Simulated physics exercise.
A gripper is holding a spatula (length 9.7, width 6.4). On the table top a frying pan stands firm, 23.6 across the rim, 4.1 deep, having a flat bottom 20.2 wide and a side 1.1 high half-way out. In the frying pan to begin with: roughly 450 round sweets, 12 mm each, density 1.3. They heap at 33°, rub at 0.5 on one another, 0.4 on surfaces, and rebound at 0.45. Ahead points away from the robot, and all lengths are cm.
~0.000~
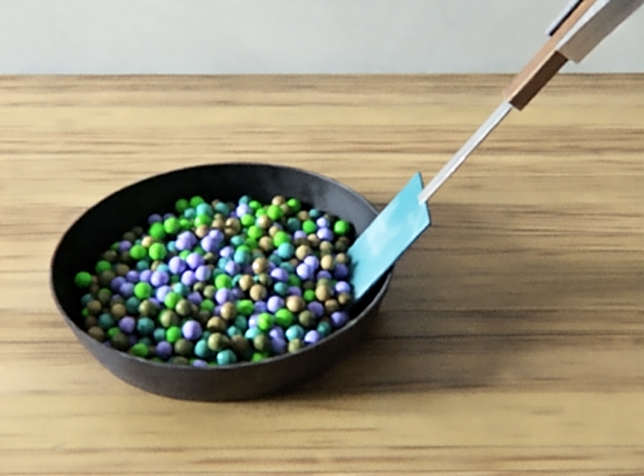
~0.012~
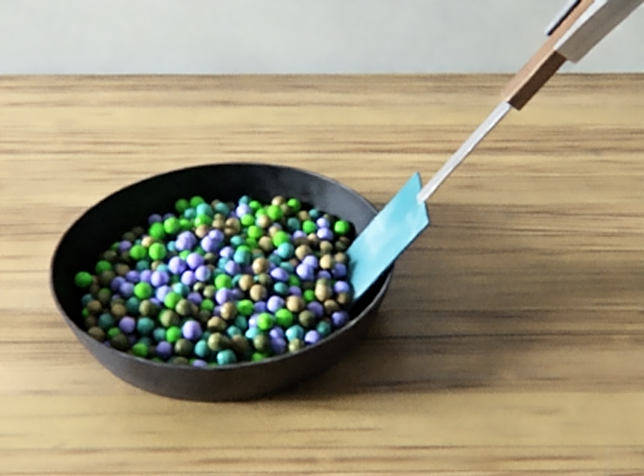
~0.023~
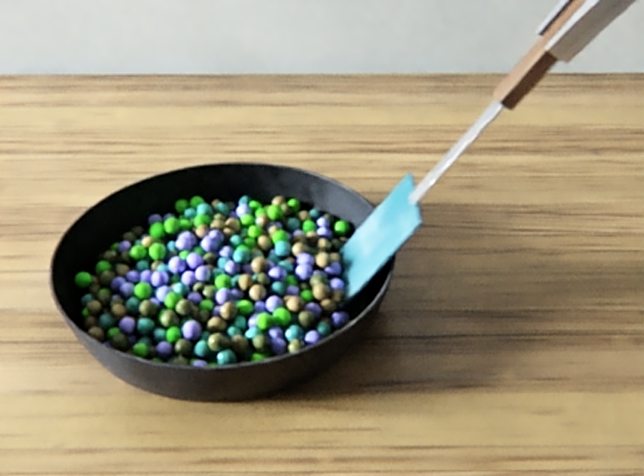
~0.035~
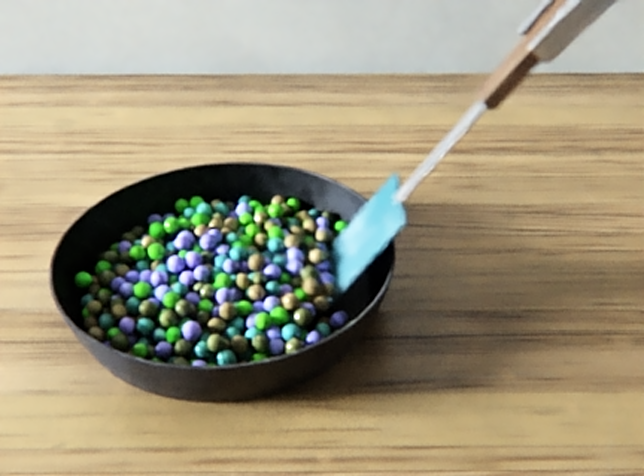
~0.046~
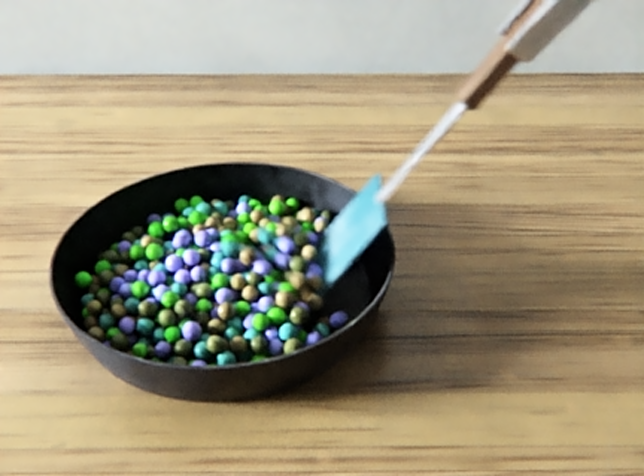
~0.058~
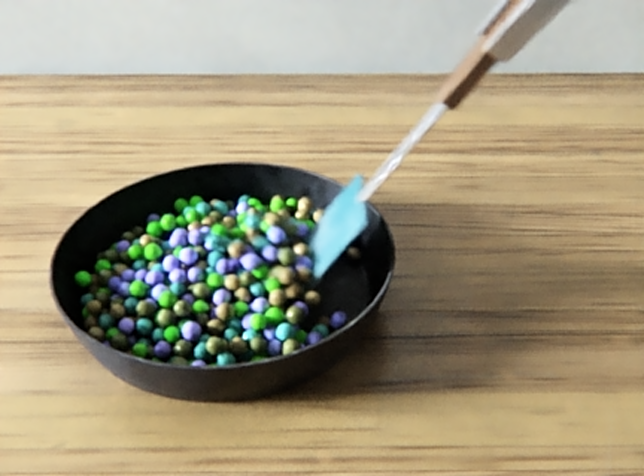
A blue spatula held by a gripper pushes colourful round sweets leftward in a dark pan.
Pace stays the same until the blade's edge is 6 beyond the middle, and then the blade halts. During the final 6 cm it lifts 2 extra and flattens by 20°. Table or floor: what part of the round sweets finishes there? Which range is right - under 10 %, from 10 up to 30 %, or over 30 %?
Right range: Under 10 %.
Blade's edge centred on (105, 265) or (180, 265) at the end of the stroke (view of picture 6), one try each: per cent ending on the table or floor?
About 15 and 5 per cent.
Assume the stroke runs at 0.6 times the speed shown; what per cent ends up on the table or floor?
Near 0 in a hundred.
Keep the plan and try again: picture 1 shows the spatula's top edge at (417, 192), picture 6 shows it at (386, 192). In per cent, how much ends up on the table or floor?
I'd put it at roughly 0 per cent.
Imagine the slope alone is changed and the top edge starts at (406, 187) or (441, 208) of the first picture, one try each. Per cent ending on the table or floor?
About 10 and 5 per cent.
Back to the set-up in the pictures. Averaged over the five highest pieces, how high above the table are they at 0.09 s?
6 cm.
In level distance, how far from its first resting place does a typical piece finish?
Somewhere near 2 centimetres, I reckon.
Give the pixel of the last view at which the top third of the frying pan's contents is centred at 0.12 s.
Around (197, 255).
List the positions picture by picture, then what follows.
The first picture shows the spatula top edge at (425, 196), sloping 55°; upper third of the load around (231, 266), from x 85 to 355, top at y 205; 446 in the frying pan.
The second picture shows the spatula top edge at (424, 196), sloping 55°; upper third of the load around (231, 266), from x 85 to 355, top at y 205.
The third picture shows the spatula top edge at (416, 196), sloping 55°; upper third of the load around (236, 269), from x 85 to 355, top at y 205.
The fourth picture shows the spatula top edge at (401, 196), sloping 55°; upper third of the load around (239, 265), from x 85 to 355, top at y 205.
The fifth picture shows the spatula top edge at (382, 196), sloping 55°; upper third of the load around (239, 259), from x 85 to 355, top at y 200.
The sixth picture shows the spatula top edge at (363, 196), sloping 55°; upper third of the load around (238, 258), from x 85 to 355, top at y 200; 446 in the frying pan.
After 0.09 s, sloping 55°, highest piece 7 above the table; 446 in the frying pan.
After 0.12 s, sloping 48°, highest piece 8 above the table; 446 in the frying pan.
After 0.33 s, sloping 35°, highest piece 6 above the table; 416 in the frying pan, 25 on the table or floor, 5 on the blade or in flight.
After 1.38 s, sloping 35°, highest piece 5 above the table; 416 in the frying pan, 30 on the table or floor.
In the end, 416 in the frying pan, 30 on the table or floor. That is 7 % on the table or floor.
